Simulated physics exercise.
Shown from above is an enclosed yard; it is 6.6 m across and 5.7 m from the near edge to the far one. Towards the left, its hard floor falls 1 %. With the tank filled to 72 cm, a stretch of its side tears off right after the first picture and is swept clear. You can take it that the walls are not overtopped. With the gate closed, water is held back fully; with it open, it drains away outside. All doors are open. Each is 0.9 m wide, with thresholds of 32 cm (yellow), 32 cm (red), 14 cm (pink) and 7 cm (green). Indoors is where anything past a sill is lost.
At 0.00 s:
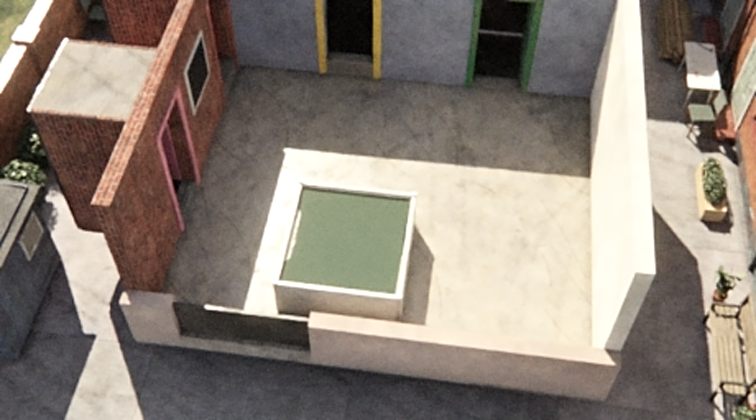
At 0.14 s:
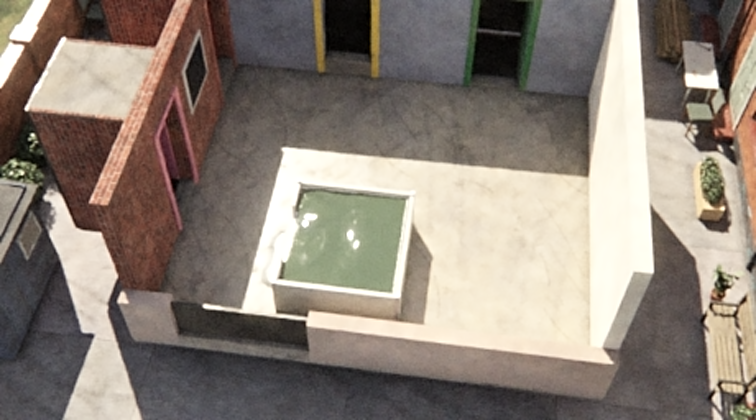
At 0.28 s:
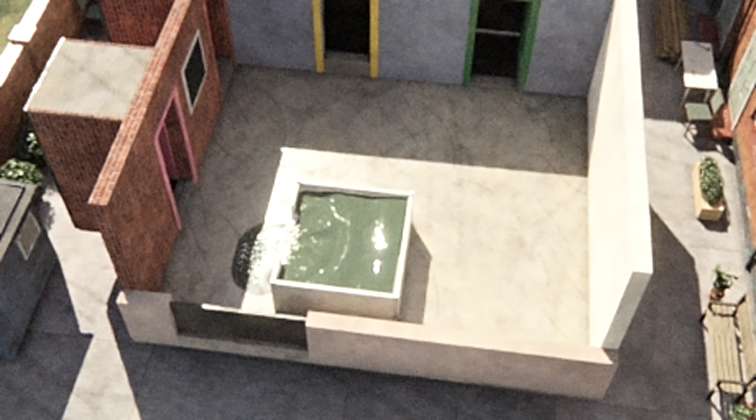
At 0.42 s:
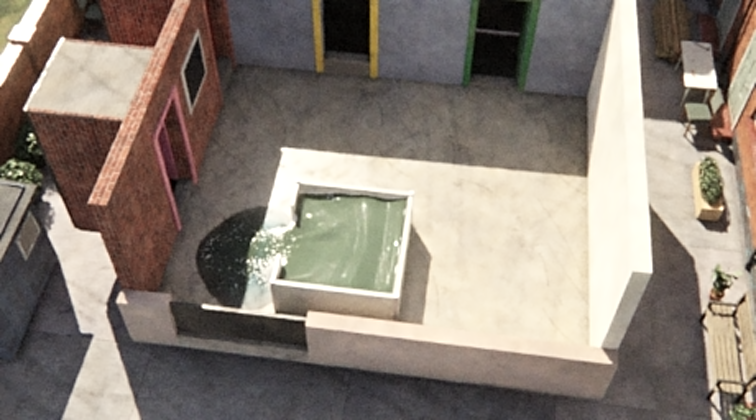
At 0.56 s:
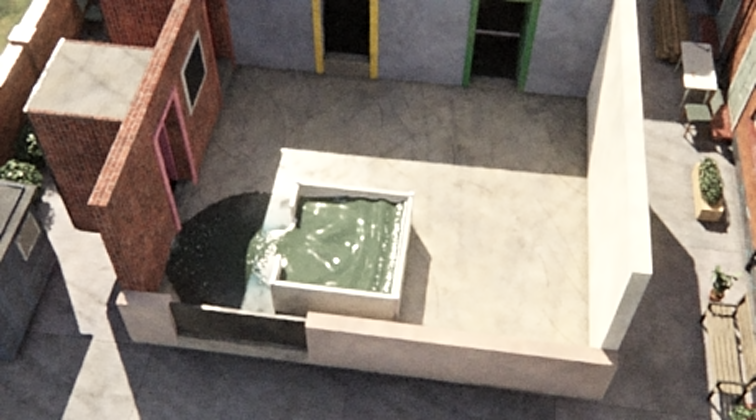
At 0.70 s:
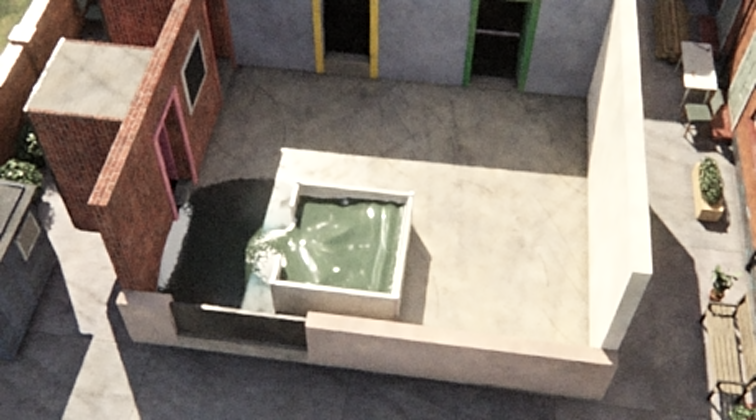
In the video, a square tank of still green water sits in a walled yard seen from above, then water bursts from its left side and spreads as a widening dark pool across the floor toward the brick wall.
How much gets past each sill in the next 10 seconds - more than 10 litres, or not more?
Yellow door: Limit unbroken; red door: Limit unbroken; pink door: Limit broken; green door: Limit unbroken.
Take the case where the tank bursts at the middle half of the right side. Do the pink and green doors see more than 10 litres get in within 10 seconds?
At pink the amount is beneath the mark, while at green it is higher than the mark.
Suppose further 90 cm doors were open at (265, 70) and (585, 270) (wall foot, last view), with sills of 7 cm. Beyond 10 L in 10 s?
Per doorway, in order: Sufficient / insufficient.
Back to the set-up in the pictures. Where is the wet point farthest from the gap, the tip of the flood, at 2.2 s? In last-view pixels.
I'd mark it close to (236, 66).
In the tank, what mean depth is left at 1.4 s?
Mean depth: Some 47 cm.
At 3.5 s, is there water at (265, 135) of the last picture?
By then the spot is drenched.
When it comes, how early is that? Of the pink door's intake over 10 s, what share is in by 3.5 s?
By then it's near 75% of the total.
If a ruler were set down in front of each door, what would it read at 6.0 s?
In centimetres, the yellow door has 10, the red door 17, the pink door 17 and the green door 3.
After 1.4 s water covers 15 % of the floor and is deepest (52 cm) near (149, 318); yellow door not reached, red door not reached, pink door 31 cm at the sill, 37 L in, green door not reached.
After 2.2 s water covers 25 % of the floor and is deepest (36 cm) near (149, 318); yellow door not reached, red door 6 cm at the sill, 0 L in, pink door 29 cm at the sill, 104 L in, green door not reached.
After 3.5 s water covers 40 % of the floor and is deepest (28 cm) near (173, 251); yellow door 9 cm at the sill, 0 L in, red door 11 cm at the sill, 0 L in, pink door 24 cm at the sill, 154 L in, green door not reached.
After 6.0 s water covers 70 % of the floor and is deepest (20 cm) near (176, 242); yellow door 10 cm at the sill, 0 L in, red door 17 cm at the sill, 0 L in, pink door 17 cm at the sill, 198 L in, green door 3 cm at the sill, 0 L in.
After 10.0 s water covers 100 % of the floor and is deepest (12 cm) near (227, 93); yellow door 7 cm at the sill, 0 L in, red door 12 cm at the sill, 0 L in, pink door 10 cm at the sill, 203 L in, green door 3 cm at the sill, 0 L in.
